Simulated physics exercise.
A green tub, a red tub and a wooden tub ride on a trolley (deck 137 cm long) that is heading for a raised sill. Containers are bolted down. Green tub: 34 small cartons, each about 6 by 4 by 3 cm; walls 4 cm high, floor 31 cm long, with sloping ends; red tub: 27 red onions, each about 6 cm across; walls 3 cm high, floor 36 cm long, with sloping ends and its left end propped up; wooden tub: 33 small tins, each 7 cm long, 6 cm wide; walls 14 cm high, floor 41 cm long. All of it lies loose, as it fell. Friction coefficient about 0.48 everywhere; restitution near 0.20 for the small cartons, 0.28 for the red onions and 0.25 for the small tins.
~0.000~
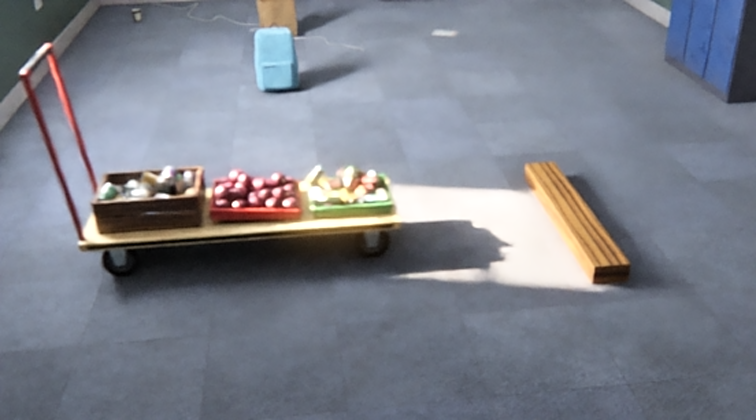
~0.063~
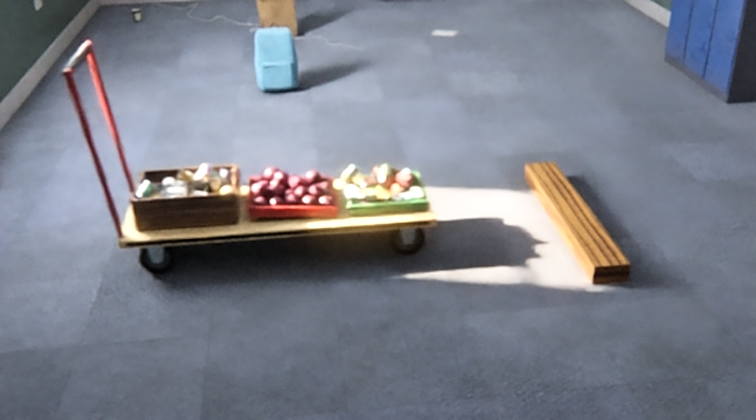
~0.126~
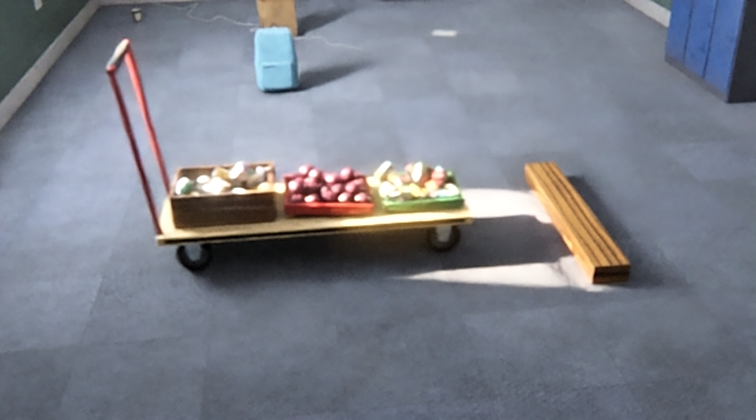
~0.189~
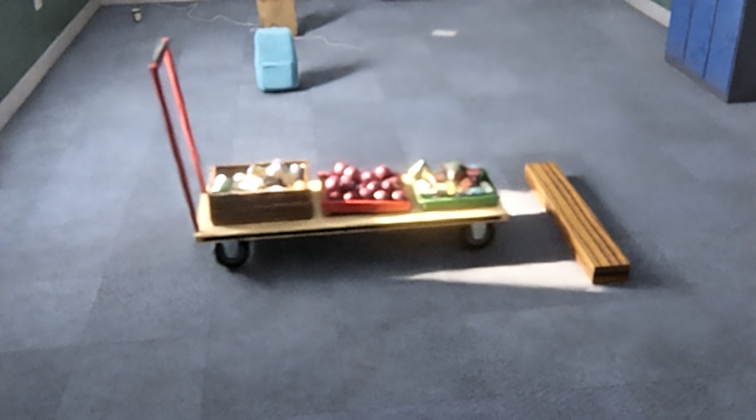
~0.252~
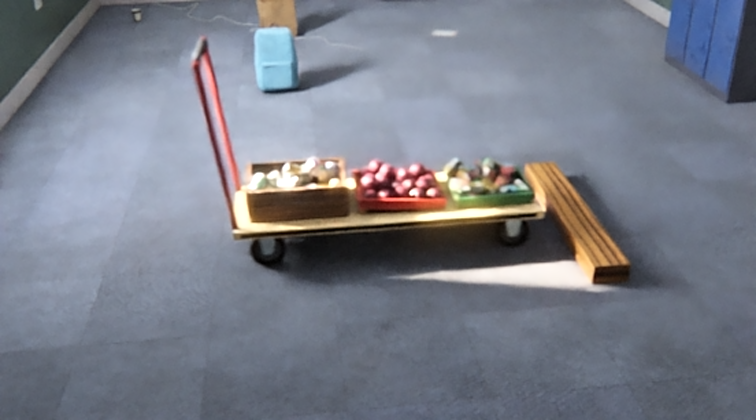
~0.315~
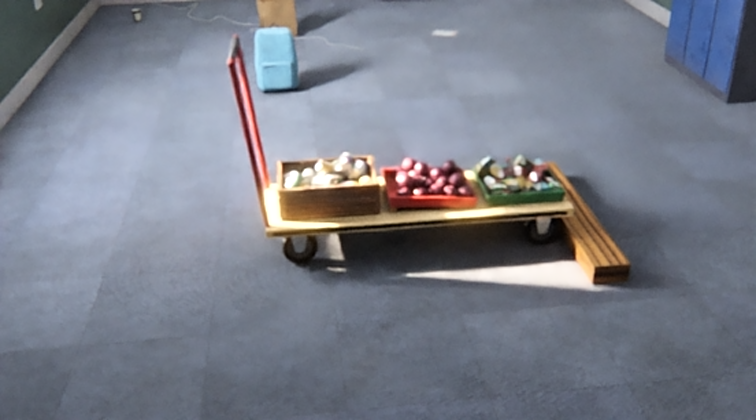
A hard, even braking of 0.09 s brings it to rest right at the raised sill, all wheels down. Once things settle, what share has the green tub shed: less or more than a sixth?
More than a sixth of the small cartons leave the green tub.
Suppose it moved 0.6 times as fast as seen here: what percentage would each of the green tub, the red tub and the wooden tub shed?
In that case green tub 20, red tub 20, wooden tub 0 per cent.
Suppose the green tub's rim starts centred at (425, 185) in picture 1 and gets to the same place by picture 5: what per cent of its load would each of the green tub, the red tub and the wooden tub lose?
Then green tub 10, red tub 10, wooden tub 0 per cent.
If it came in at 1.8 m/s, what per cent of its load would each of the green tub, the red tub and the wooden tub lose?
Then green tub 20, red tub 20, wooden tub 0 per cent.
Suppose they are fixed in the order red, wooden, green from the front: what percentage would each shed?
Then green tub 20, red tub 30, wooden tub 0 per cent.
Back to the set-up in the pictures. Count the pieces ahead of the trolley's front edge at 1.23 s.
Roughly 10.
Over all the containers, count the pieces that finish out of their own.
Some 20 pieces.
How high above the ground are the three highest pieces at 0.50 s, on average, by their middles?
Some 40 cm up.
After 0.38 s, green tub 32 in, 2 out, red tub 26 in, 1 out and wooden tub 33 in, 0 out.
After 0.50 s, green tub 26 in, 8 out, red tub 21 in, 6 out and wooden tub 32 in, 1 out.
After 0.73 s, green tub 24 in, 10 out, red tub 19 in, 8 out and wooden tub 32 in, 1 out.
Outcome (at 1.23 s), green tub 24 in, 10 out, red tub 19 in, 8 out and wooden tub 32 in, 1 out. Asked share, 10 of 34, 29 per cent.
